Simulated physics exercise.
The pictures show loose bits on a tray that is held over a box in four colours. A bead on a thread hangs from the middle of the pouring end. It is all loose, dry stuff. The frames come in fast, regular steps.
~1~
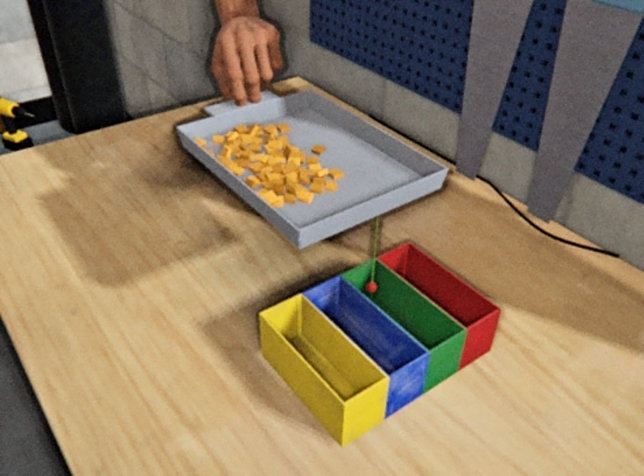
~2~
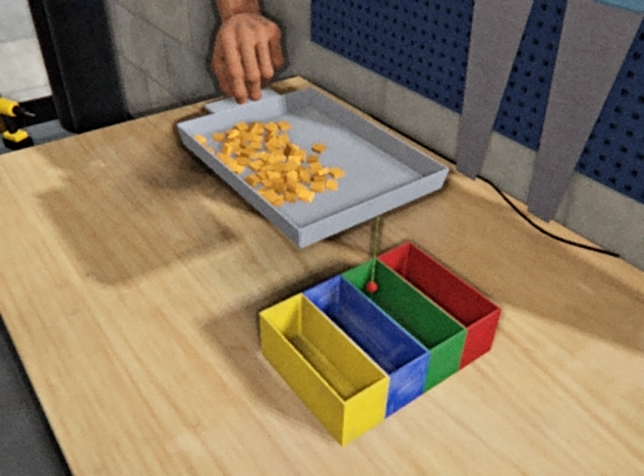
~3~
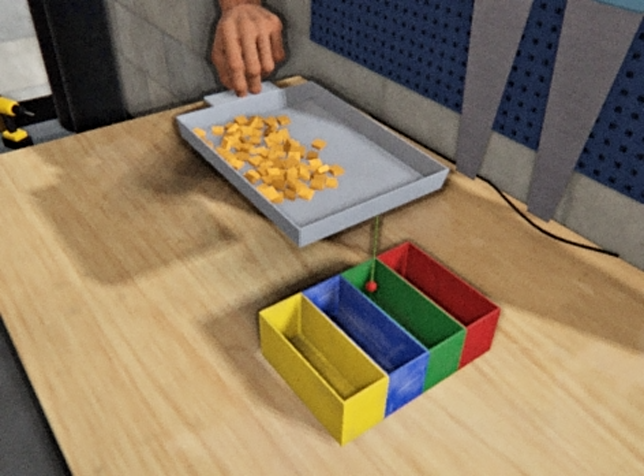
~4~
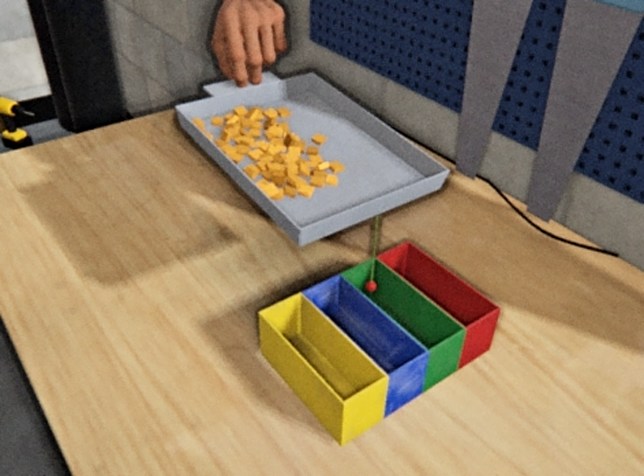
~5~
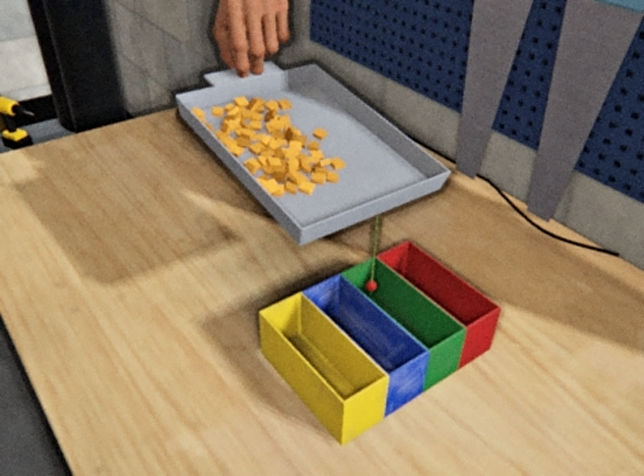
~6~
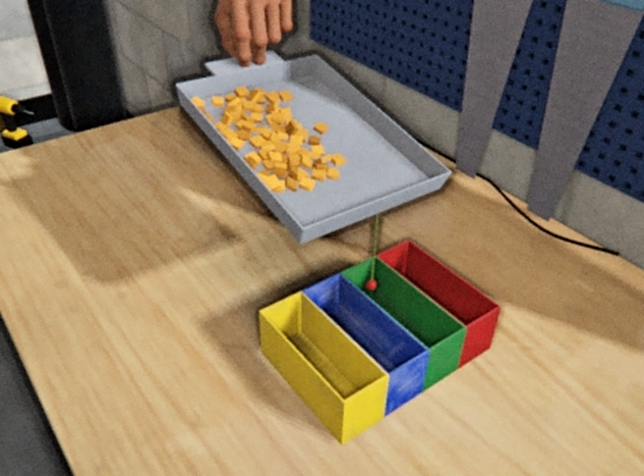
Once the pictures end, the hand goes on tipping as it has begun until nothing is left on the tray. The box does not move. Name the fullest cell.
Fullest: The green cell.
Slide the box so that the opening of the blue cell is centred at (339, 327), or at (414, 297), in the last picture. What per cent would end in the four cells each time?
Roughly 80 per cent, and 90 per cent.
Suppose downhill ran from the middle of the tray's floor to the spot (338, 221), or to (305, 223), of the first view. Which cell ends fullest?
The first try: Yellow. The second: The yellow one.
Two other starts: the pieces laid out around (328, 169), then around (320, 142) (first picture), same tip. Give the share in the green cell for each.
First some 40, then 40 per cent.
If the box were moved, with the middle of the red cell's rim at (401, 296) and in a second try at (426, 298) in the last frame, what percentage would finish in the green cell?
Near 30 % and 30 %.
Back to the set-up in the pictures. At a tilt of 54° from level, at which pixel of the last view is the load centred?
Near (375, 189).
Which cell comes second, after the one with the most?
In second place: The cell in red.
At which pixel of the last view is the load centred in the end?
Roughly at (413, 350).
Just after the last frame, tray tipped steeply; every one on the tray.
A moment on, tray tipped right over; almost all on the tray; about a tenth in the green cell; just a few in the blue cell; just a few falling or outside the box.
Further on, tray tipped past a quarter turn; roughly half in the green cell; roughly a quarter in the red cell; roughly a quarter in the blue cell; just a few in the yellow cell; just a few falling or outside the box.
When it is over, tray tipped past a quarter turn; roughly half in the green cell; roughly a quarter in the red cell; roughly a quarter in the blue cell; just a few in the yellow cell; just a few outside the box.
